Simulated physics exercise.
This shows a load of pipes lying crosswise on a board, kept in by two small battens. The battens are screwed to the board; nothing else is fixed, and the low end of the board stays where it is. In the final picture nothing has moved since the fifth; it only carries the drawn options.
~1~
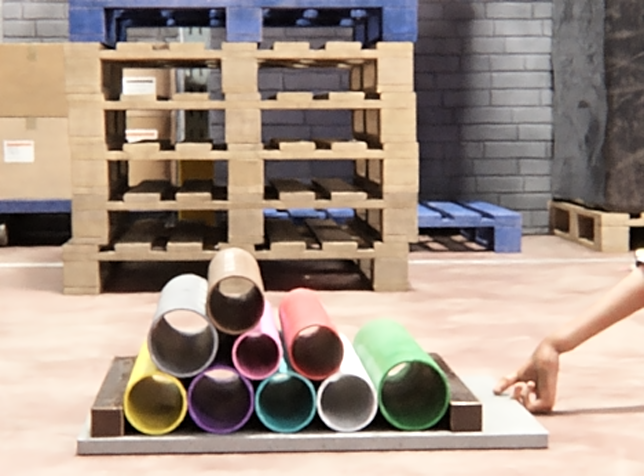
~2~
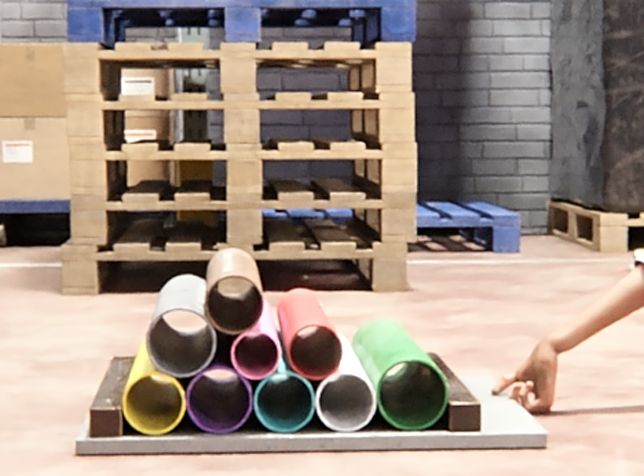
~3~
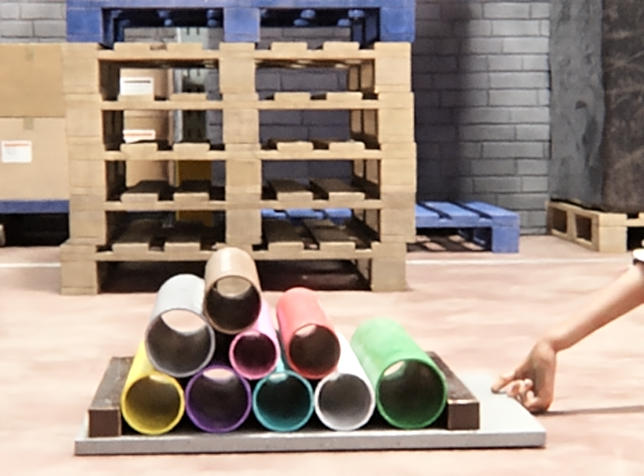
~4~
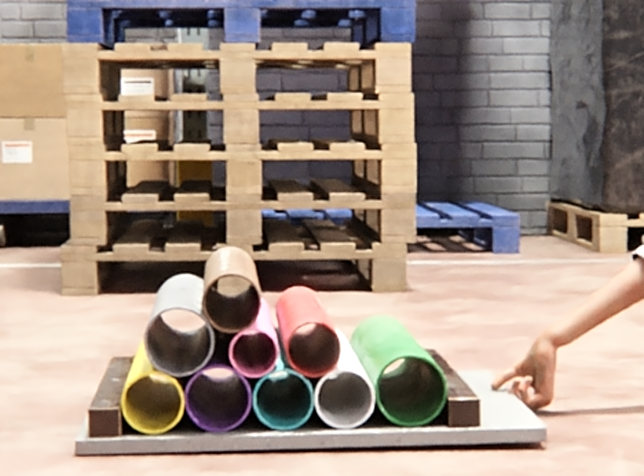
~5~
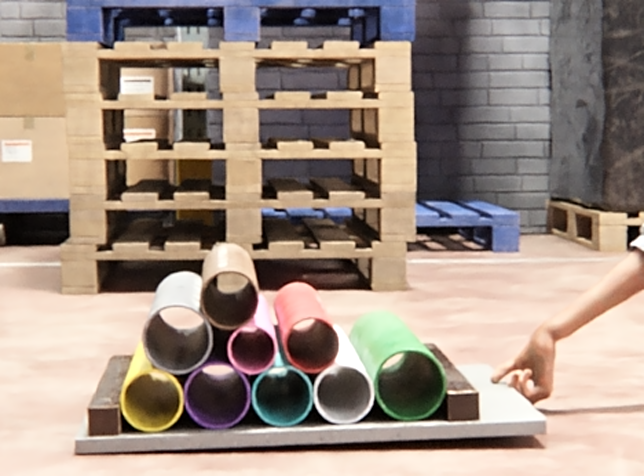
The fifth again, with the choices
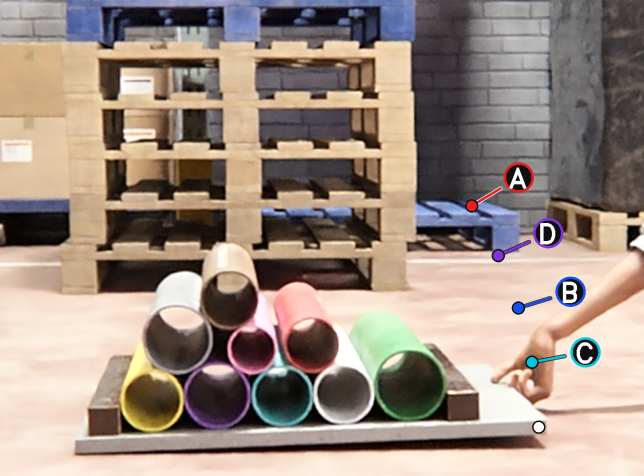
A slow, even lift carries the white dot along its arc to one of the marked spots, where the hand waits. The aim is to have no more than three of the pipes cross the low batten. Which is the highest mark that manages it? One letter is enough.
Stop at A.
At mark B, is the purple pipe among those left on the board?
Yes, with B.
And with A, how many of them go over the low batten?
It comes to two.
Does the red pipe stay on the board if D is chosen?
The red pipe: Yes.
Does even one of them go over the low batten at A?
Yes, at A.
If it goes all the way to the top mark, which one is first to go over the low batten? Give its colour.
It is the grey one.
On the marked copy, A at (472, 206); B at (518, 308); C at (532, 362); D at (498, 256); the white dot at (539, 427).
Taking A. A third of the way, board at 18°.
Two thirds of the way, board at 31°.
When it is over, board at 31°, two over the low batten (grey, brown).
As for the rest, B none over the low batten; C none over the low batten; D two over the low batten (grey, brown).
